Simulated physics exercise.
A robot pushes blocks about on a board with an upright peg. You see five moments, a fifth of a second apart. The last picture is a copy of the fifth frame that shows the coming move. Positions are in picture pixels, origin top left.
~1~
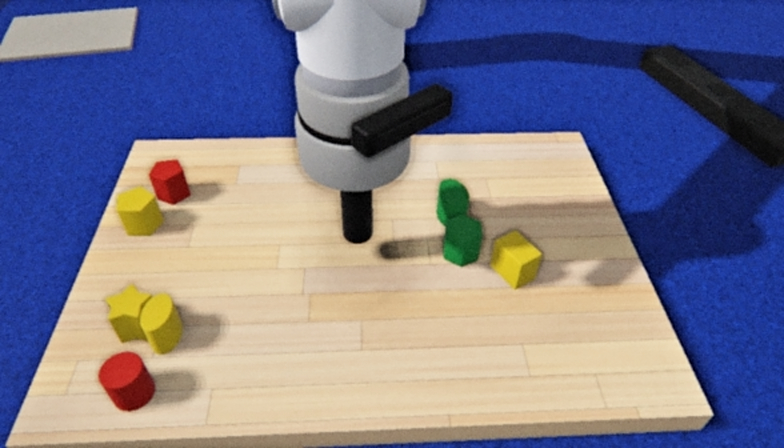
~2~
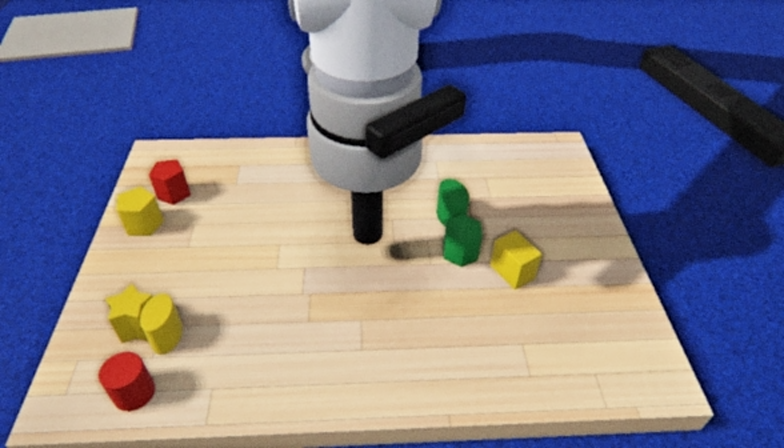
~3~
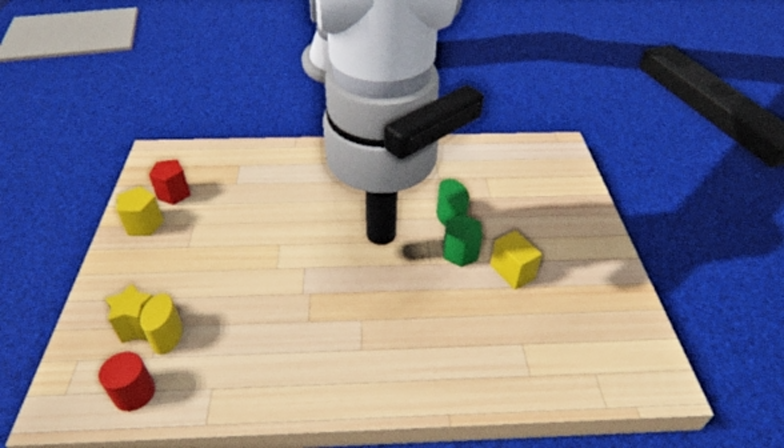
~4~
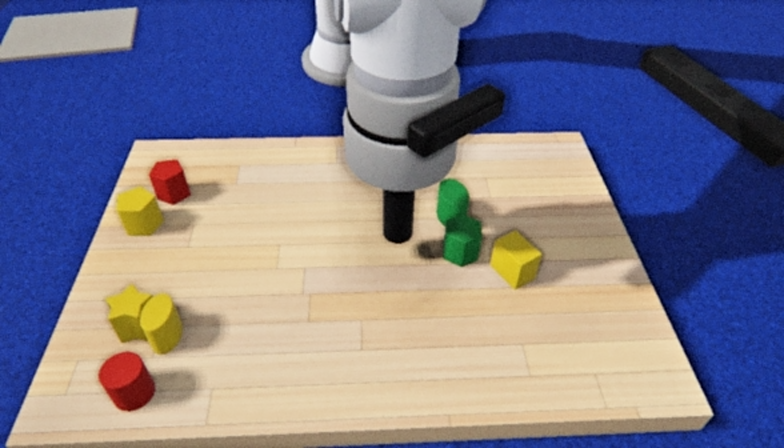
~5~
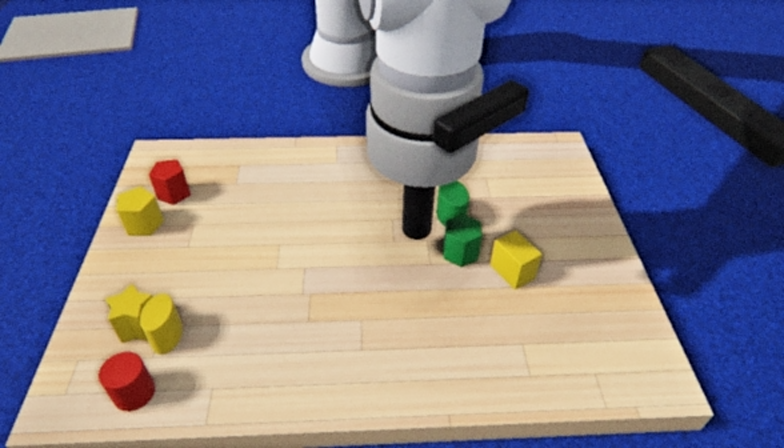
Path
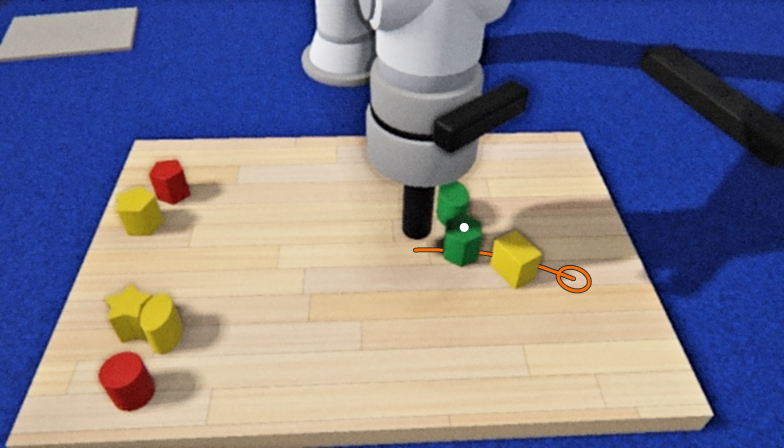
A robot arm with a black upright peg starts near the middle of a wooden board, left of two green blocks and a yellow one. It slides steadily a short way right until the peg is close beside the green pair, while all the blocks, including the red and yellow ones at left, stay still.
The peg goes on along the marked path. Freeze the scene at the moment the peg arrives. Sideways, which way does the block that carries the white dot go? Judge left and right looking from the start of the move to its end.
Left.
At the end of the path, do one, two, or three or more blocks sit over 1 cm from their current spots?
Looking at the path, I think two of the blocks end up more than 1 cm away.
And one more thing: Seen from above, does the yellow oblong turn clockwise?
Answer: Yes.
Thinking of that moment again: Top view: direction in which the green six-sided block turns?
It turns counter-clockwise.
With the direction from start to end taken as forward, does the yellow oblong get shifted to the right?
Yes, I think so.
The line goes from (415, 250) by way of (468, 251) and (521, 261) to (574, 279); the dot is on the green six-sided block.
One third of the way, peg (472, 232); green six-sided block (506, 228); yellow oblong (533, 252).
Two thirds of the way, peg (527, 242); green six-sided block (560, 231), turned 20° anticlockwise; yellow oblong (554, 262), turned 35° clockwise.
At the end, peg (581, 260); green oval unmoved; green six-sided block (592, 232), turned 65° anticlockwise; yellow oblong (581, 279), turned 110° clockwise.
